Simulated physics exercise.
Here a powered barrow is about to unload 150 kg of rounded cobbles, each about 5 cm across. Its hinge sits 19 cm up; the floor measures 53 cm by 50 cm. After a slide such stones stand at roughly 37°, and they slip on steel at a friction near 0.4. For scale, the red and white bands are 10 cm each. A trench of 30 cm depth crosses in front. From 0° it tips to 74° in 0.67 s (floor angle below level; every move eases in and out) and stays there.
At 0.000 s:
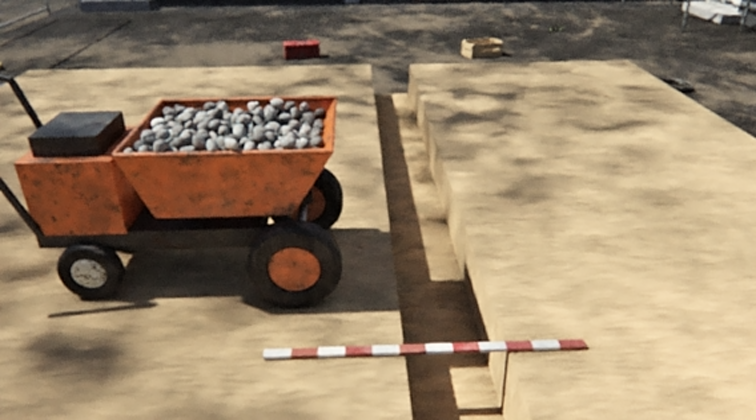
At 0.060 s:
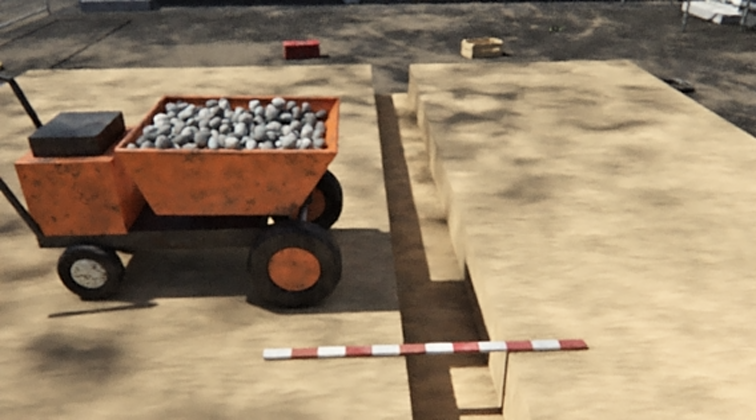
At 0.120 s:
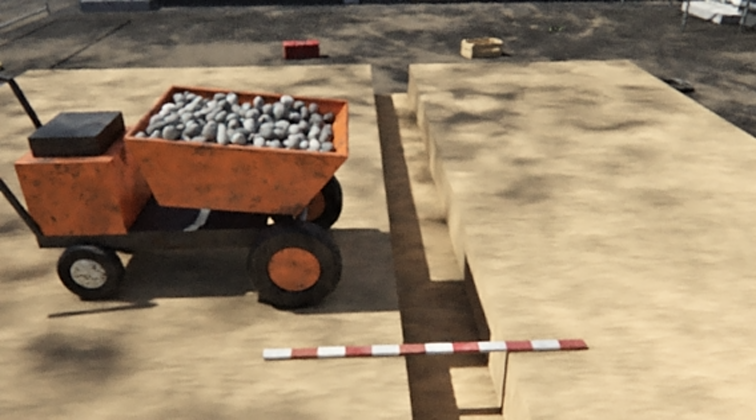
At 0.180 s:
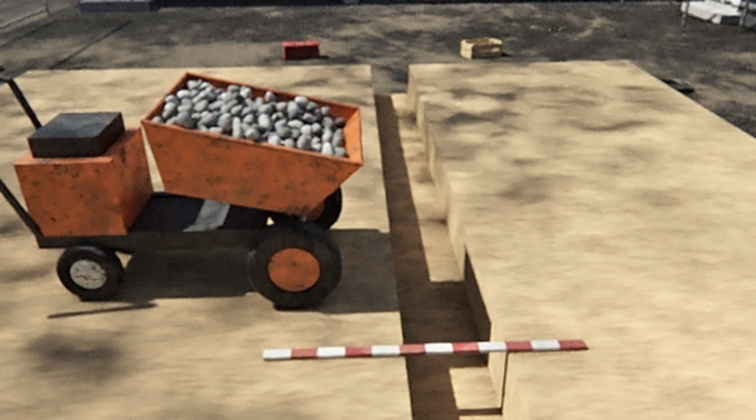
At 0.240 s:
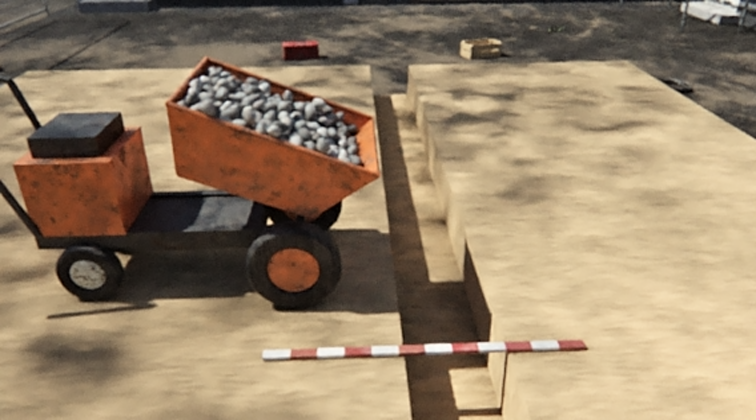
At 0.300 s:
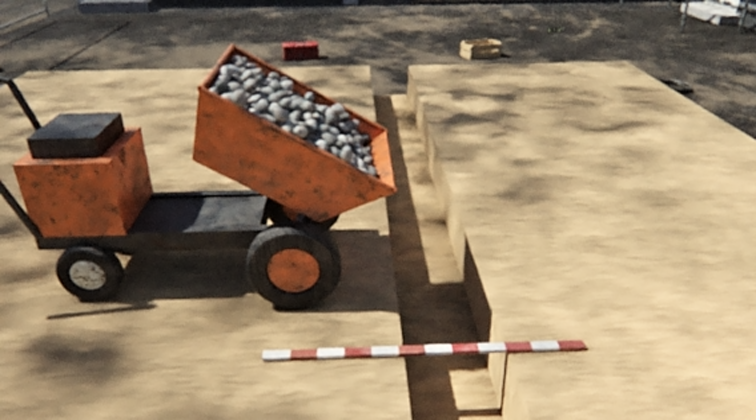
An orange powered barrow loaded with rounded grey cobbles stood beside a narrow trench, and its tray slowly tilted up at the left, lowering its right lip toward the trench while the wheels stayed put.
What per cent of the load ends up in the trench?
Roughly 68 per cent ends in the trench.
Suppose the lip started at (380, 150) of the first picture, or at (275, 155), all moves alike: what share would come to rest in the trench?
First some 35, then 95 per cent.
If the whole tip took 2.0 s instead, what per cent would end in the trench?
Then about 90 per cent.
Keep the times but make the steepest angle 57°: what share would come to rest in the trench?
It would be near 35 per cent.
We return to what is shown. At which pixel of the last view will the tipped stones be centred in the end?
Near (457, 294).
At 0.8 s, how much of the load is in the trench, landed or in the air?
Some 30 per cent.
After 0.5 s the floor is at 62°; 100 % in the tray; the foremost stones are at (413, 195).
After 0.8 s the floor is at 74°; 61 % in the tray, 28 % in the trench, 12 % past the trench; the foremost stones are at (513, 263).
After 1.1 s the floor is at 74°; 20 % in the tray, 48 % in the trench, 32 % past the trench; the foremost stones are at (694, 266).
After 3.1 s the floor is at 74°; 0 % in the tray, 68 % in the trench, 32 % past the trench; the foremost stones are past the picture's edge.
